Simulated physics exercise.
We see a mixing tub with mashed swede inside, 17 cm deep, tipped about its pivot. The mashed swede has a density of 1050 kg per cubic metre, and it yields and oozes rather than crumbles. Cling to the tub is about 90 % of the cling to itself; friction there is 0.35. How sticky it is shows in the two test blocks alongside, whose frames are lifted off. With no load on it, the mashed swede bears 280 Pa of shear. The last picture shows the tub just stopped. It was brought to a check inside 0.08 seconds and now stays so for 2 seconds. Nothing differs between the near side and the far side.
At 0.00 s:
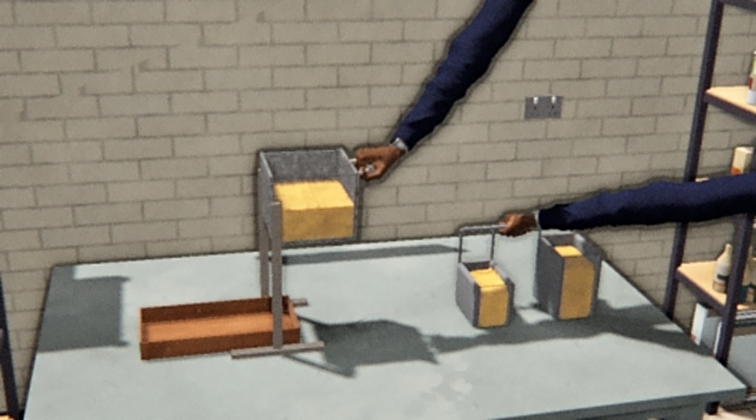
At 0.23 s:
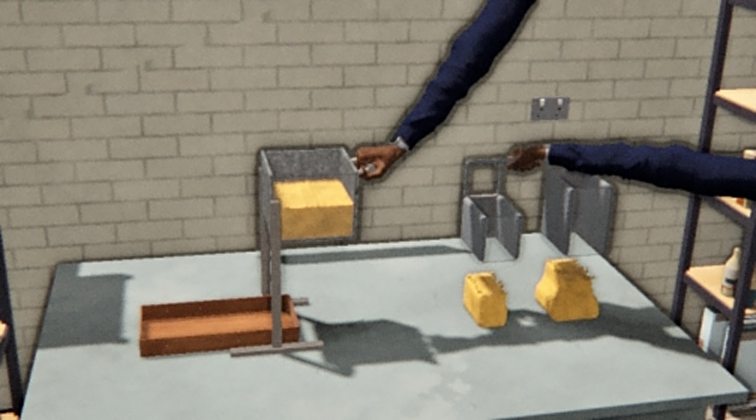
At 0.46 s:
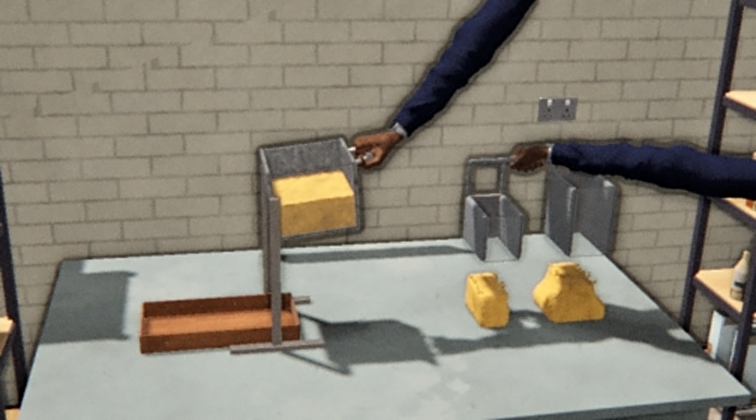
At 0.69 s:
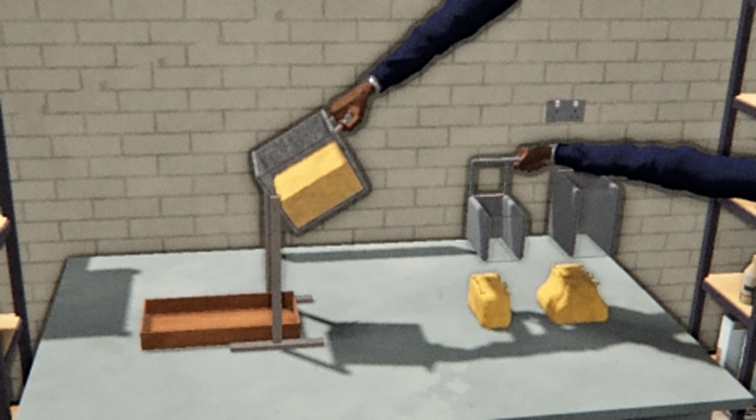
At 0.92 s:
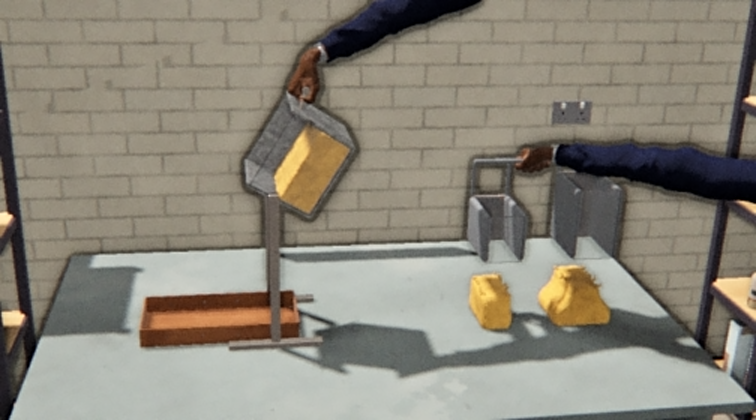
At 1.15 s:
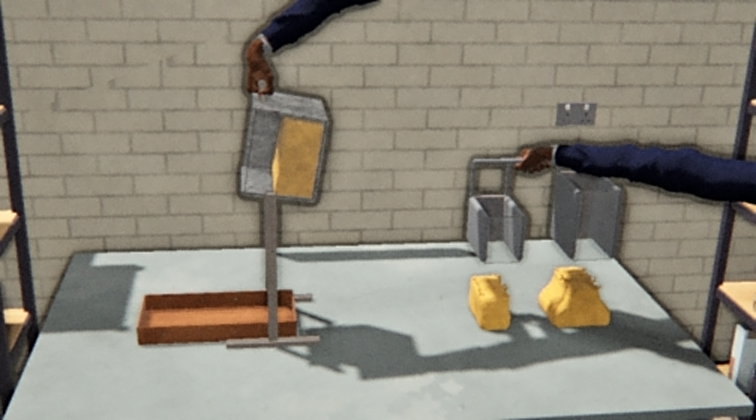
Hands lifting grey moulds off two yellow mash blocks, the larger slumping, then tilting a mash-filled tub anticlockwise above a table.
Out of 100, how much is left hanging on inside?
Around 100 out of 100.
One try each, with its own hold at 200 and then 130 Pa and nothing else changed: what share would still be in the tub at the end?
Going in order, it's 100 % and then 75 %.
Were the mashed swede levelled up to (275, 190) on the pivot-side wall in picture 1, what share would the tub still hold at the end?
That works out near 60 %.
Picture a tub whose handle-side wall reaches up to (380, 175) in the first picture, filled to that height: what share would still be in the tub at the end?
85 %, roughly.
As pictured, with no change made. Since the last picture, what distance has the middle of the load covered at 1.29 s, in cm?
It has gone close to 2 cm.
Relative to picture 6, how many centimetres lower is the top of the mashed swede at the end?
About 4 cm.
After 1.29 s, the tub is at 81 degrees and holds 100 %.
After 1.46 s, the tub is at 81 degrees and holds 100 %.
After 1.63 s, the tub is at 81 degrees and holds 100 %.
After 1.80 s, the tub is at 81 degrees and holds 100 %.
After 3.15 s, the tub is at 81 degrees and holds 100 %.
